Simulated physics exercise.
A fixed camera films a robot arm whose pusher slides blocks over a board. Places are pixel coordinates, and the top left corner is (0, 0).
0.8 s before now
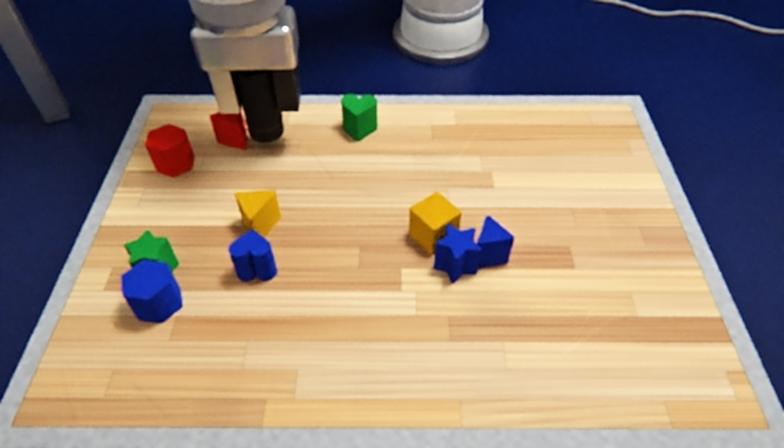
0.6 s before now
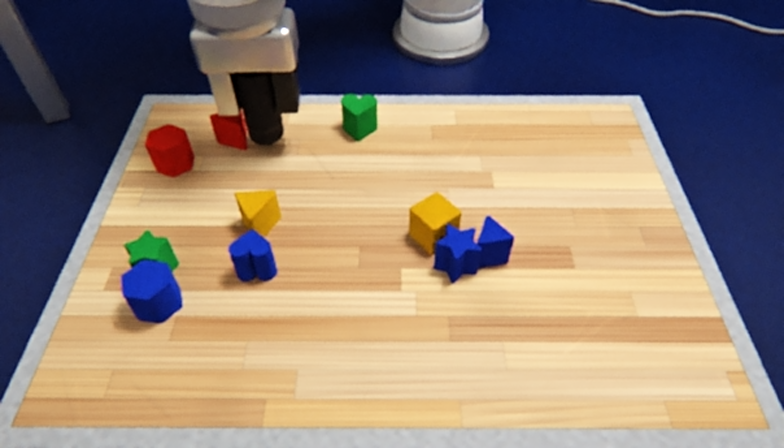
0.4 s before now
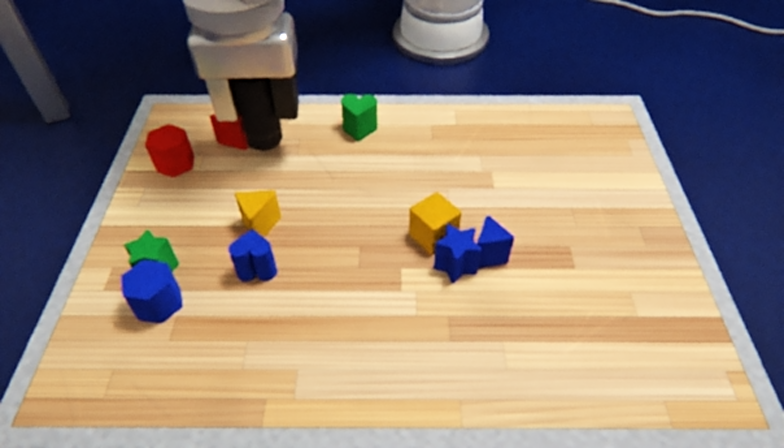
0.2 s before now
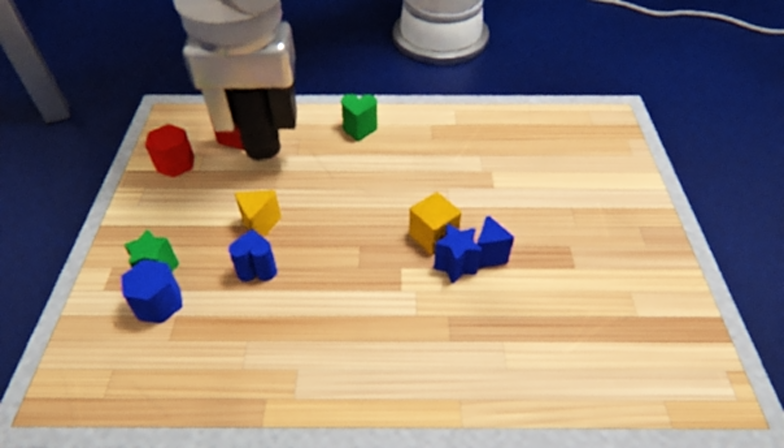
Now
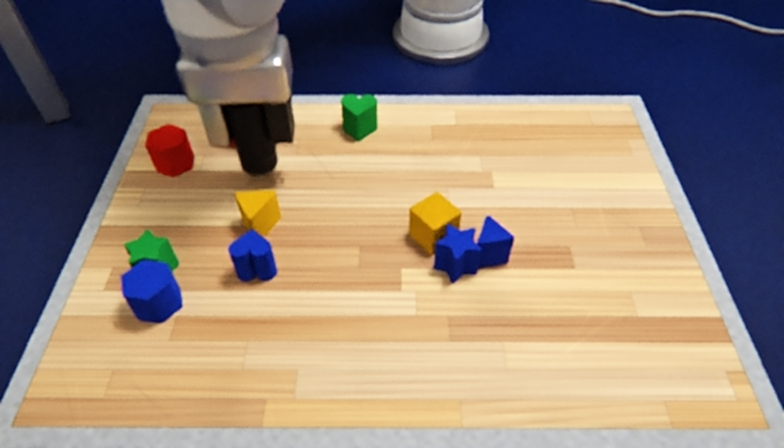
The clip shows colored blocks scattered on a wooden board while a robotic arm near the top left moves its dark-tipped pusher a short way down toward the yellow triangular block, partly covering a red block; the blocks stay still.
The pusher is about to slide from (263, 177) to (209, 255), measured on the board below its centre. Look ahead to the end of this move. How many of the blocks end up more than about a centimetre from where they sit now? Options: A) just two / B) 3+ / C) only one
Option C.
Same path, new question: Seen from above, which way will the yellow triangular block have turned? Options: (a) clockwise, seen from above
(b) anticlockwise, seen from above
The one that fits is b, anticlockwise, seen from above.
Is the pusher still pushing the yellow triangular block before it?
Final answer: No.
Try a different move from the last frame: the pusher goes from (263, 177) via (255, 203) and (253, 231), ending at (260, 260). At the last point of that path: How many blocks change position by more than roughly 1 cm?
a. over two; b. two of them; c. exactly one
b (two of them)
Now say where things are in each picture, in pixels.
The first frame shows tip of the pusher (267, 132), middles of tops, green star block (145, 246), yellow triangular block (253, 200).
The second frame shows pusher (267, 134), nothing pushed.
The third frame shows pusher (265, 140), nothing pushed.
The fourth frame shows pusher (263, 149), nothing pushed.
The fifth frame shows pusher (260, 164), green star block (145, 246), yellow triangular block (253, 200).
The first path, step by step. One third of the way, pusher (241, 189); nothing pushed yet.
Two thirds of the way, pusher (223, 214); yellow triangular block (249, 210), turned 60° anticlockwise.
At the end, pusher (204, 242); green star block unmoved; yellow triangular block (249, 211), turned 65° anticlockwise.
